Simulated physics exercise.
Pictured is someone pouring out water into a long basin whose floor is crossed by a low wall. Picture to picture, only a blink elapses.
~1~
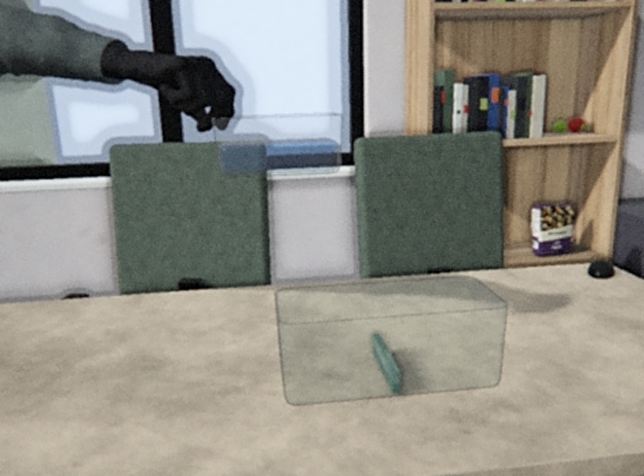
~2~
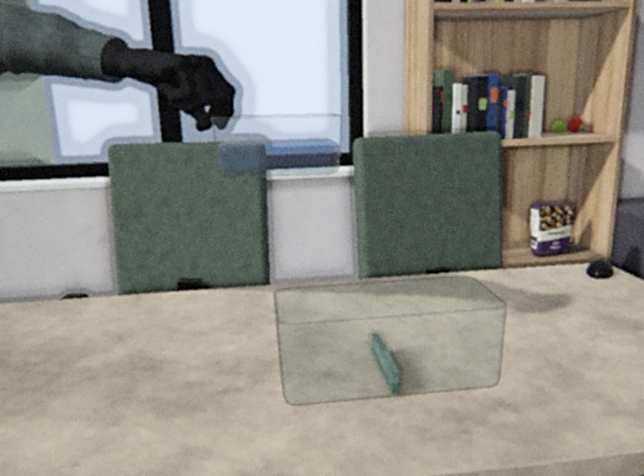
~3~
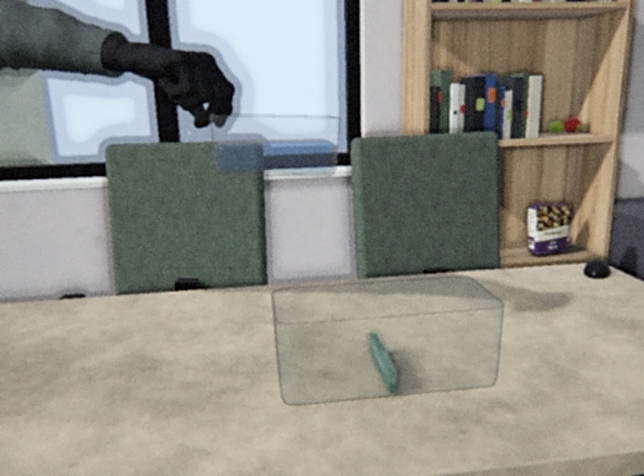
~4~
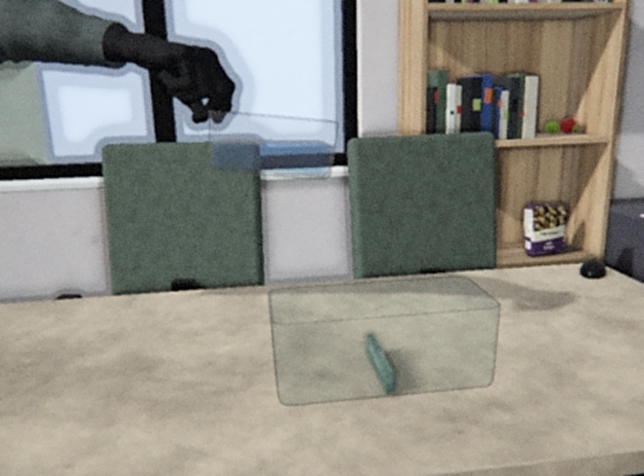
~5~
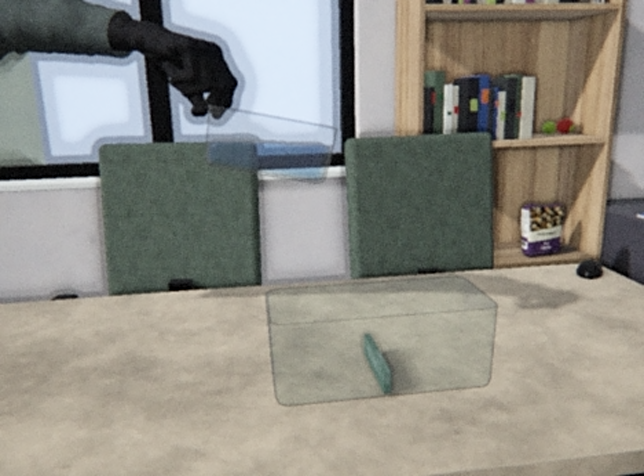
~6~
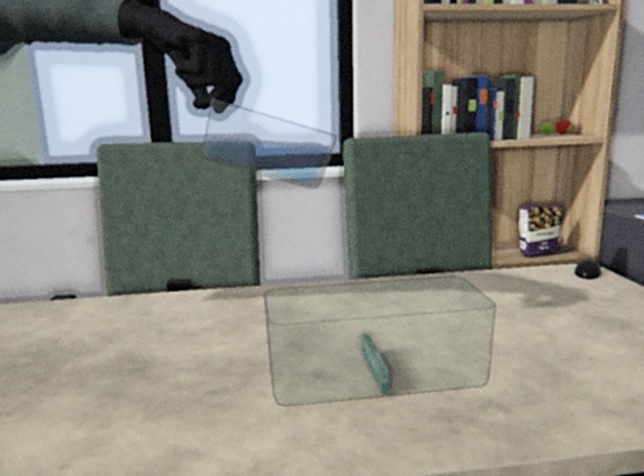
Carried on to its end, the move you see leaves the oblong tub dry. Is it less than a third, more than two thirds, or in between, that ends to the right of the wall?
The right of the wall is going to hold one third to two thirds.
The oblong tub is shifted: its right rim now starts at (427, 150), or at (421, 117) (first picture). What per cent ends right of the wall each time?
You'd get around 85 per cent and then around 85 per cent.
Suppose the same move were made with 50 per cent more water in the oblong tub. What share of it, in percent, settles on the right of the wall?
About 60 %.
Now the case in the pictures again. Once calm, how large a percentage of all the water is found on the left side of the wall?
That works out near 50 in every hundred.
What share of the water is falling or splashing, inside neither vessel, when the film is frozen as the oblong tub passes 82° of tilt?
Roughly 60 percent.
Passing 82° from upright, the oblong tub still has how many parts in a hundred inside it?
30 per cent, approximately.
A moment on, the oblong tub is tipped on its side and 32 per cent is still to pour, 4 is left of the wall and 4 right of it.
Next, the oblong tub is tipped right over and 5 per cent is still to pour, 34 is left of the wall and 48 right of it.
Then the oblong tub is tipped right over and 0 per cent is still to pour, 49 is left of the wall and 49 right of it.
Later the oblong tub is tipped right over and 0 per cent is still to pour, 48 is left of the wall and 50 right of it.
At rest 48 per cent lies left of the wall, 50 right of it and 2 outside.
